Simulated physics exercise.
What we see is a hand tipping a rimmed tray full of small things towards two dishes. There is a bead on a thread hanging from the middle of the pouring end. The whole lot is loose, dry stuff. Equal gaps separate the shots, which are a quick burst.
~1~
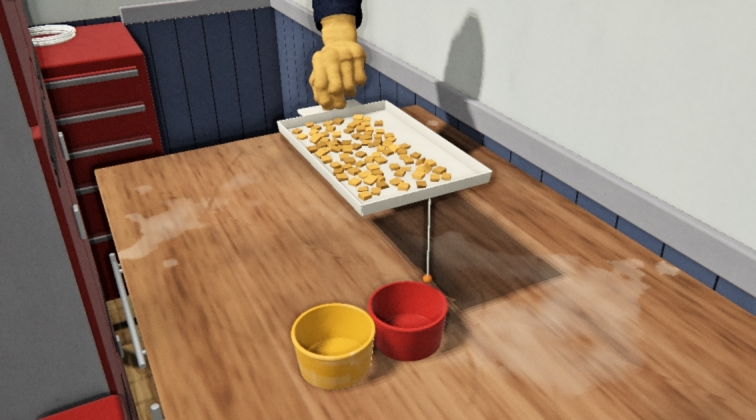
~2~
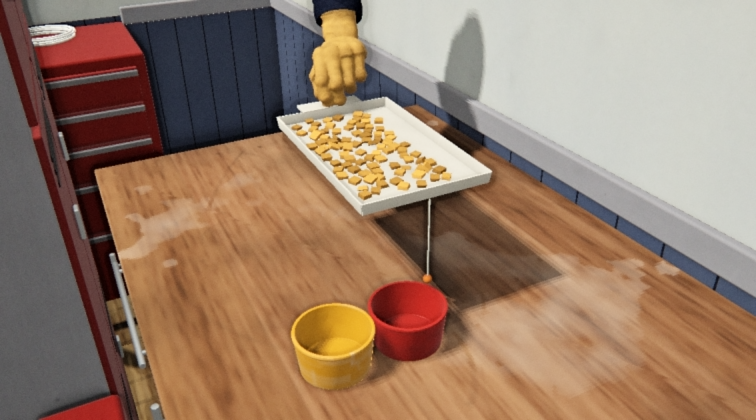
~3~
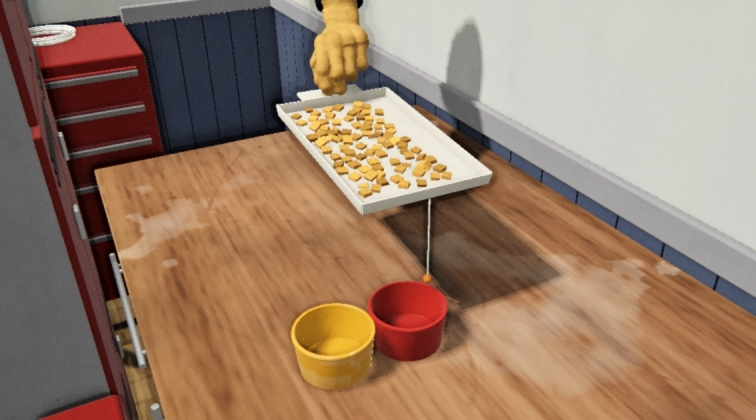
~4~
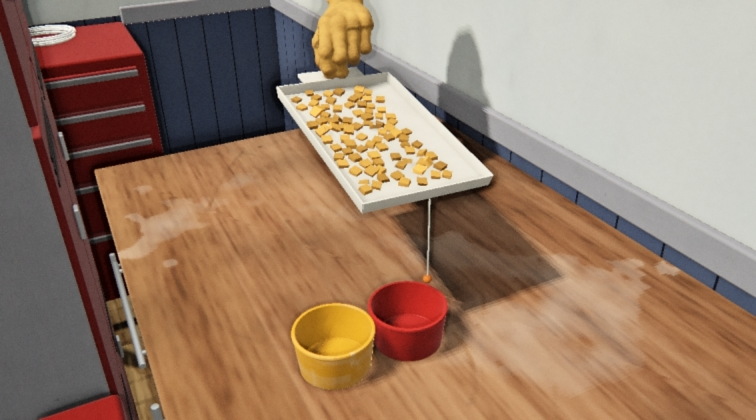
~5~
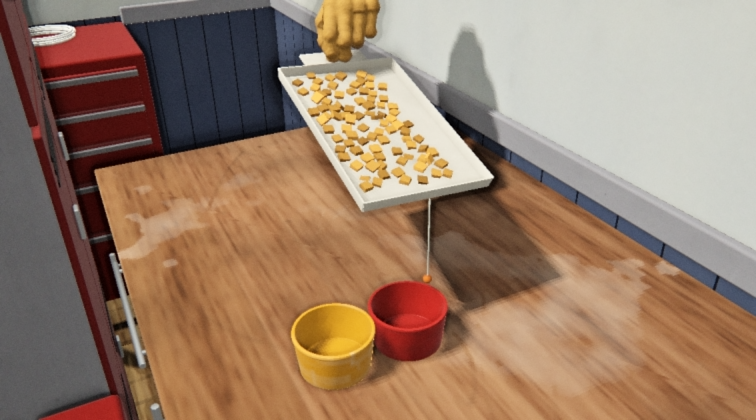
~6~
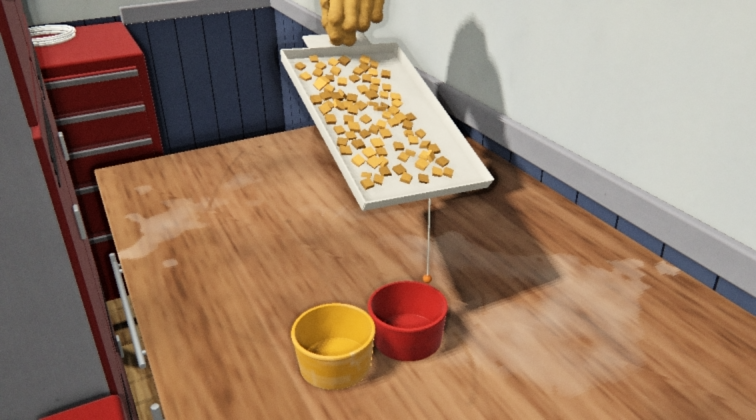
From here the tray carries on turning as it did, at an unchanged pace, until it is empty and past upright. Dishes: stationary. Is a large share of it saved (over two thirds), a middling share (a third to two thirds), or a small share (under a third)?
A small share is saved.
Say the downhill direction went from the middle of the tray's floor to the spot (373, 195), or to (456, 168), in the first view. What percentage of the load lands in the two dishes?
Around 80 per cent first, around 0 per cent next.
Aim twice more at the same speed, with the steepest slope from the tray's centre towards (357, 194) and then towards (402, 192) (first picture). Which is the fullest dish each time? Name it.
Heading one - the rightward dish; heading two - the rightward dish.
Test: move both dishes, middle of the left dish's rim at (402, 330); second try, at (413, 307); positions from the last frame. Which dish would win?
For the first try I'd say the dish over on the right, and for the second, the dish over on the right.
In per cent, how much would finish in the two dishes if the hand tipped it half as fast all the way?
That works out at about 10 percent.
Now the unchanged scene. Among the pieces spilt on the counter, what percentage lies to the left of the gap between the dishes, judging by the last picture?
Share on the left: Near 0 %.
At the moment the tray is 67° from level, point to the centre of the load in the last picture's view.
The load's middle is around (441, 166).
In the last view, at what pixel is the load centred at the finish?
Near (476, 338).
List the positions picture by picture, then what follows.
Corners of the pouring end (362, 204) and (489, 171), level; middle of the load (361, 155), cereal squares; left dish (351, 368); right dish (427, 340); bead on its thread (428, 279), in the first frame.
Corners of the pouring end (362, 204) and (489, 171), level; middle of the load (361, 153), in the second frame.
Corners of the pouring end (363, 203) and (490, 172), tipped barely, lowest at the right corner; middle of the load (361, 146), in the third frame.
Corners of the pouring end (364, 202) and (491, 174), tipped a little, lowest at the right corner; middle of the load (362, 137), in the fourth frame.
Corners of the pouring end (365, 202) and (491, 176), tipped clearly, lowest at the right corner; middle of the load (363, 128), in the fifth frame.
Corners of the pouring end (366, 201) and (491, 178), tipped clearly, lowest at the right corner; middle of the load (366, 119); left dish (351, 368); right dish (427, 340), in the sixth frame.
Just after the last frame, tray tipped steeply; almost all on the tray; about a tenth in the air.
A moment on, tray tipped past a quarter turn; roughly two thirds on the tray; just a few in the right dish; roughly a quarter outside both; about a tenth in the air.
Further on, tray tipped past a quarter turn; about a tenth in the right dish; the larger part outside both.
When it is over, tray tipped past a quarter turn; not one in the left dish; about a tenth in the right dish; the larger part outside both.
